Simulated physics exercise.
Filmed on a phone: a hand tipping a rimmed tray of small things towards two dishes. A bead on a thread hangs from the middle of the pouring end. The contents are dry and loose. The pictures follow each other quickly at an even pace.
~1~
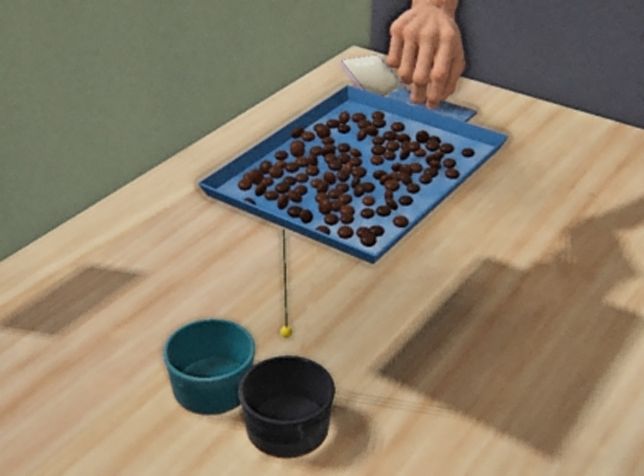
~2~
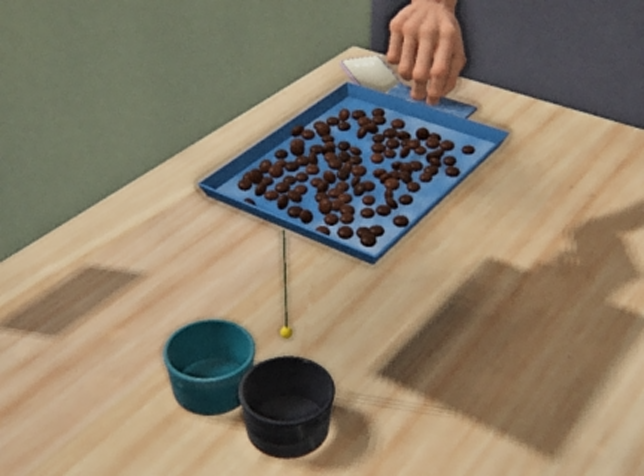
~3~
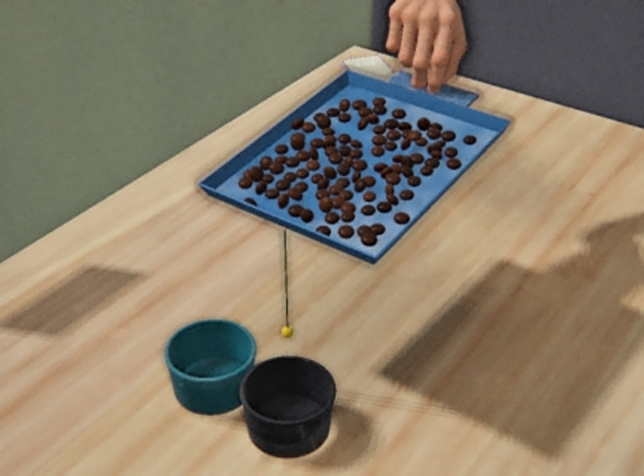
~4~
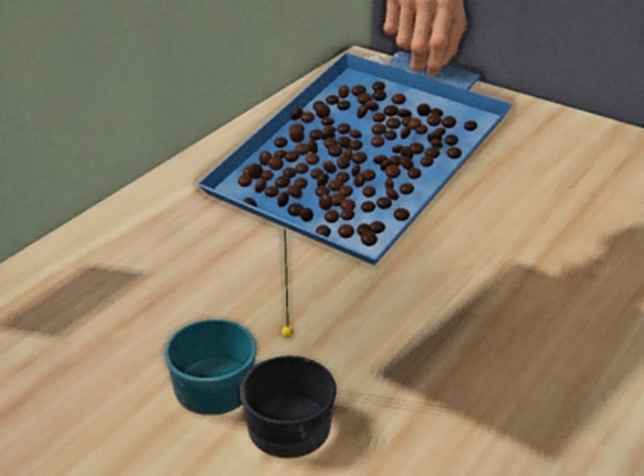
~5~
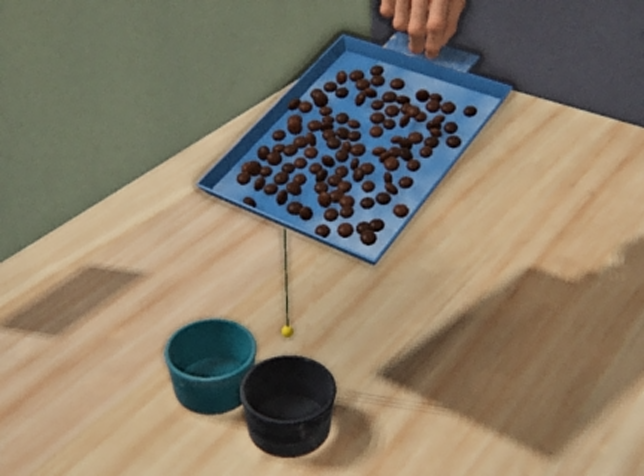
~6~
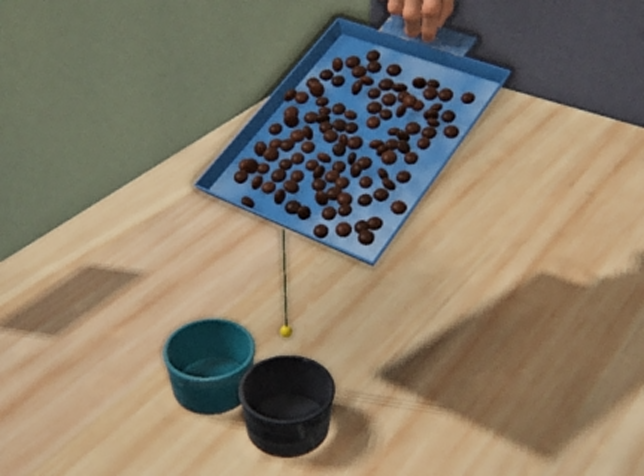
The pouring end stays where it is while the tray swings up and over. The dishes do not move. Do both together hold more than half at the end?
Caught overall: The larger part.
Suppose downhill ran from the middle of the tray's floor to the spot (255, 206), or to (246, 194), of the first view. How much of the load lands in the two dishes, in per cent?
Roughly 60 per cent, and 40 per cent.
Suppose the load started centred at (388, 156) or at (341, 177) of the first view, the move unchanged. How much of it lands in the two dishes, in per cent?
Roughly 60 per cent, and 70 per cent.
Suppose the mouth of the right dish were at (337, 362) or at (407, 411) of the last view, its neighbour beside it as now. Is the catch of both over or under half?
The first try: Not half. The second: Less than half.
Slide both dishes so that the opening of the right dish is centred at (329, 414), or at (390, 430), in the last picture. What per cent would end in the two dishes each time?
First some 80, then 50 per cent.
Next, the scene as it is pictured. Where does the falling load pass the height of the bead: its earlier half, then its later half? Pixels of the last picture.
At about (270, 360), then at (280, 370).
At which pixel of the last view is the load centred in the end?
Around (278, 422).
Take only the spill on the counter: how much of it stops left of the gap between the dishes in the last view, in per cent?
It comes to 30 per cent or so.
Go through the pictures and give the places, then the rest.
The first frame shows corners of the pouring end (207, 182) and (374, 250), level; middle of the load (348, 170), flat chocolate drops; left dish (182, 389); right dish (259, 432); bead on its thread (287, 332).
The second frame shows corners of the pouring end (207, 183) and (374, 251), level; middle of the load (348, 168).
The third frame shows corners of the pouring end (207, 182) and (374, 251), tipped barely, level across its low end; middle of the load (348, 163).
The fourth frame shows corners of the pouring end (206, 182) and (374, 253), tipped a little, level across its low end; middle of the load (348, 155).
The fifth frame shows corners of the pouring end (205, 182) and (373, 254), tipped clearly, level across its low end; middle of the load (346, 148).
The sixth frame shows corners of the pouring end (203, 183) and (371, 255), tipped clearly, level across its low end; middle of the load (343, 141); left dish (182, 389); right dish (260, 431).
Just after the last frame, tray tipped steeply; the larger part on the tray; just a few in the right dish; roughly a quarter in the air.
A moment on, tray tipped past a quarter turn; roughly a third in the right dish; roughly a quarter in the left dish; roughly a quarter outside both; about a tenth in the air.
Further on, tray tipped past a quarter turn; roughly half in the right dish; roughly a quarter in the left dish; roughly a third outside both.
When it is over, tray tipped past a quarter turn; roughly half in the right dish; roughly a quarter in the left dish; roughly a third outside both.
